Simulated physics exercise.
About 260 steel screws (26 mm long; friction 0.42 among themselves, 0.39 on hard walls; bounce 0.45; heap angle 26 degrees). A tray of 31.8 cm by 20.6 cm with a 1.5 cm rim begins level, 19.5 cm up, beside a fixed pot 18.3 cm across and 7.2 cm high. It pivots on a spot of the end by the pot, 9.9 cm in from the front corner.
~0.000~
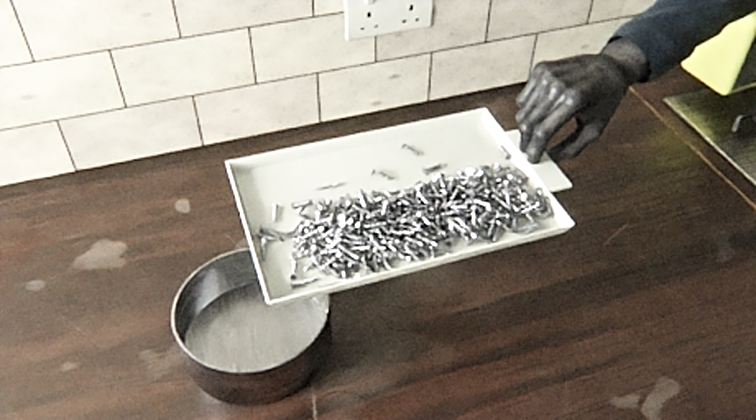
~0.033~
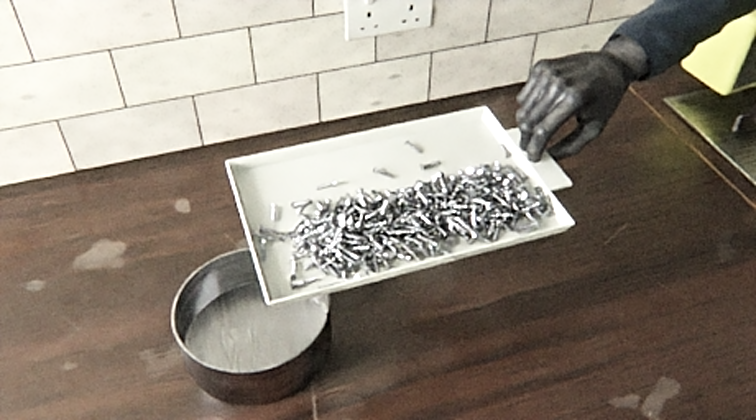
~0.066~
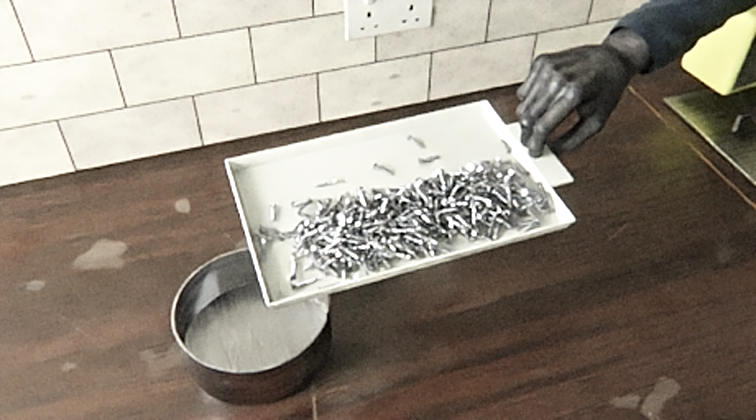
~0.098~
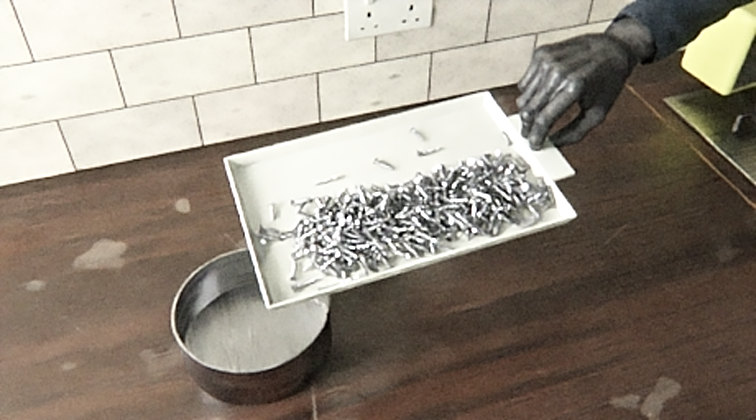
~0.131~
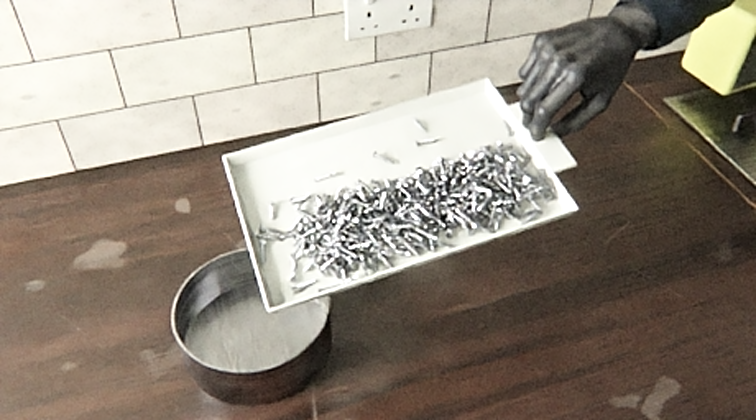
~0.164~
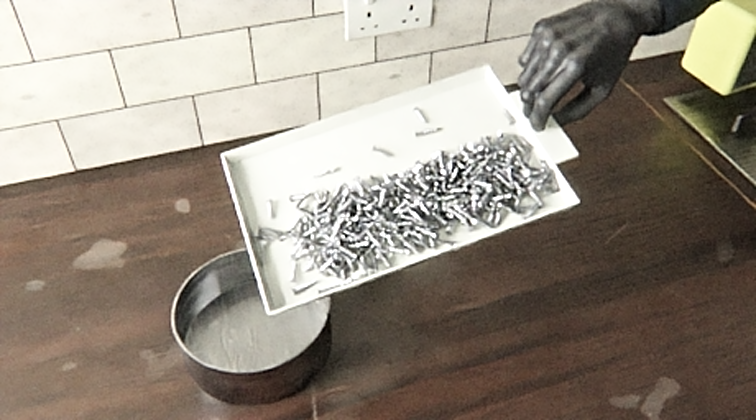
A shallow white tray heaped with small silvery metal pieces sits above a dark wooden countertop, seen from slightly above, with cream brick-shaped tiles and a white socket behind. A round dark metal pot stands below its left end, and a dark hand in a dark sleeve is at the right end, near something yellow. The hand gradually raises that end, slanting the tray leftward, while the heap barely shifts and the view stays still.
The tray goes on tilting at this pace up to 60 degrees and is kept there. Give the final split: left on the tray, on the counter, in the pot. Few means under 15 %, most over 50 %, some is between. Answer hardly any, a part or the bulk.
Tray: Hardly any, counter: The bulk, pot: Hardly any.
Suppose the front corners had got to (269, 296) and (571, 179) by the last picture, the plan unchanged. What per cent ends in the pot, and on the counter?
Pot 30, counter 60.
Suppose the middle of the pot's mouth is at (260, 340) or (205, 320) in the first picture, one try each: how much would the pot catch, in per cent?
About 60 and 10 per cent.
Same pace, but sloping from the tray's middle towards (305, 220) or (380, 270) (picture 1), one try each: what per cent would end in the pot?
Some 35 and 5 per cent.
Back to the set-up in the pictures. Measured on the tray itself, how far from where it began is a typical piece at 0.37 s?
Roughly 1 cm.
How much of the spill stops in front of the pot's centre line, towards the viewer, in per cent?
Roughly 100 per cent.
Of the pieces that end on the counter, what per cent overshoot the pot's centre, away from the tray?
Some 70 per cent.
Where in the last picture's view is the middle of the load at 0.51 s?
At about (366, 239).
After 0.37 s, tilt 37 degrees; the tray holds 100 %, the pot 0 %.
Then, at 0.51 s, tilt 54 degrees; the tray holds 100 %, the pot 0 %.
After 0.77 s, tilt 60 degrees; the tray holds 25 %, the pot 5 %.
By 2.1 s all is still; tray 5 %, counter 90 %, pot 5 %.
